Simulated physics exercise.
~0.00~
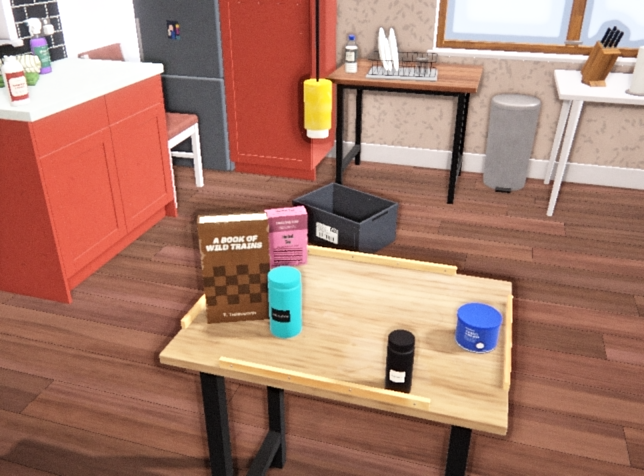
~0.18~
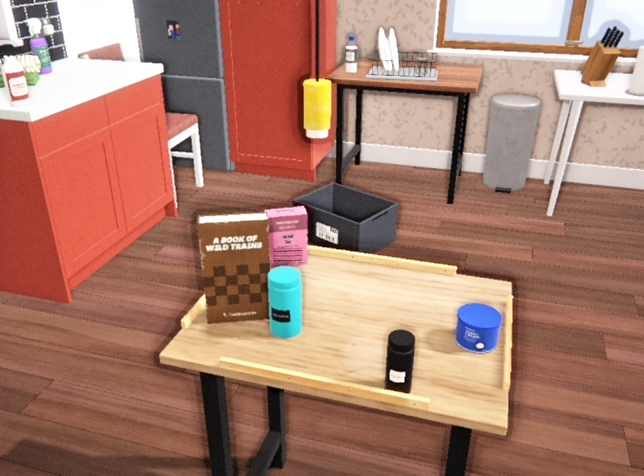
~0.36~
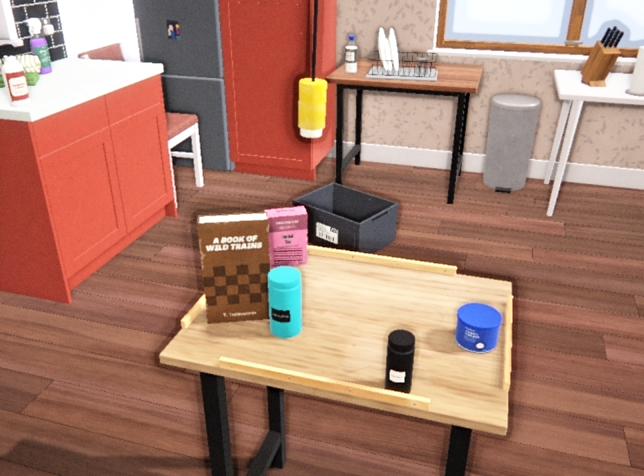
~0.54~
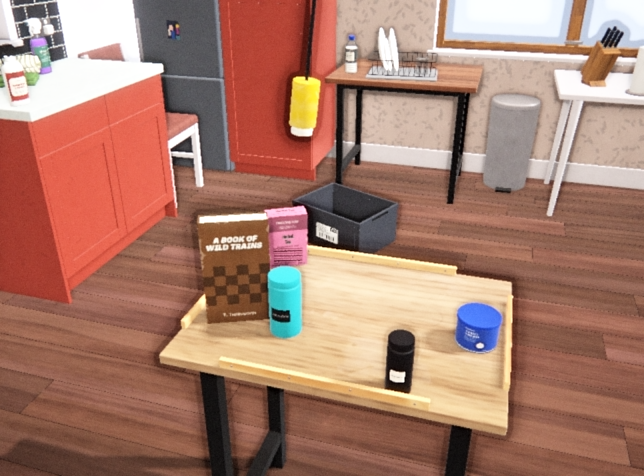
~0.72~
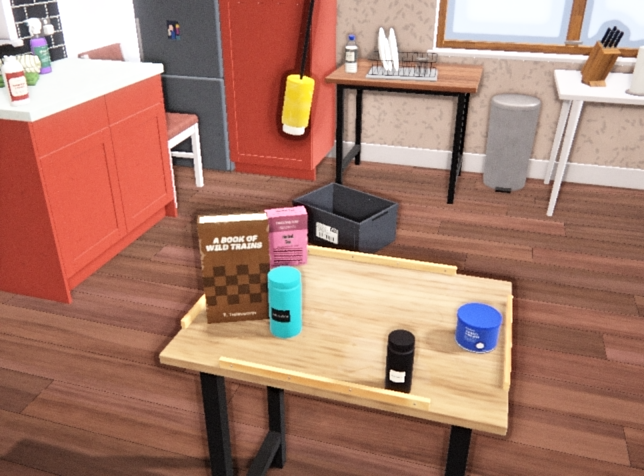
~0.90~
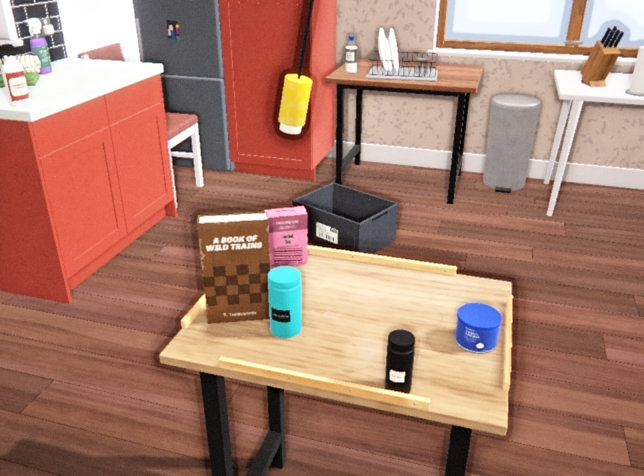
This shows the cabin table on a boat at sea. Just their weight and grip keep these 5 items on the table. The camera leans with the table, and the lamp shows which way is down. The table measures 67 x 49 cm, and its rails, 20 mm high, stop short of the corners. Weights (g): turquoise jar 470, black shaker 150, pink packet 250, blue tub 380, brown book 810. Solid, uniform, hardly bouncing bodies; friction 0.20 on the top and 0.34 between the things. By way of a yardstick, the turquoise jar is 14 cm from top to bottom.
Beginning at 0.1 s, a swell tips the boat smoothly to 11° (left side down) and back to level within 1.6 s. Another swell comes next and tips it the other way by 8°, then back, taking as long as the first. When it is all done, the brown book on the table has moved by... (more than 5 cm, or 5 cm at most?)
At most that amount.
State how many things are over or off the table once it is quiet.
That makes 0.
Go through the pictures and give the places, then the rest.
The first picture shows boat level; brown book (237, 269); turquoise jar (285, 302).
The second picture shows boat level; pink packet (286, 238); blue tub (478, 328).
The third picture shows boat heeled 3°, left side down; turquoise jar (285, 302); black shaker (400, 363).
The fourth picture shows boat heeled 6°, left side down; pink packet (286, 238); blue tub (478, 328).
The fifth picture shows boat heeled 10°, left side down; turquoise jar (285, 302); black shaker (400, 363).
The sixth picture shows boat heeled 11°, left side down; brown book (237, 269); pink packet (286, 238).
After 1.80 s, boat level.
After 2.80 s, boat heeled 6°, right side down.
In the end (3.8 s), all 5 under 5 cm from the start. In the last view, brown book near (237, 269).
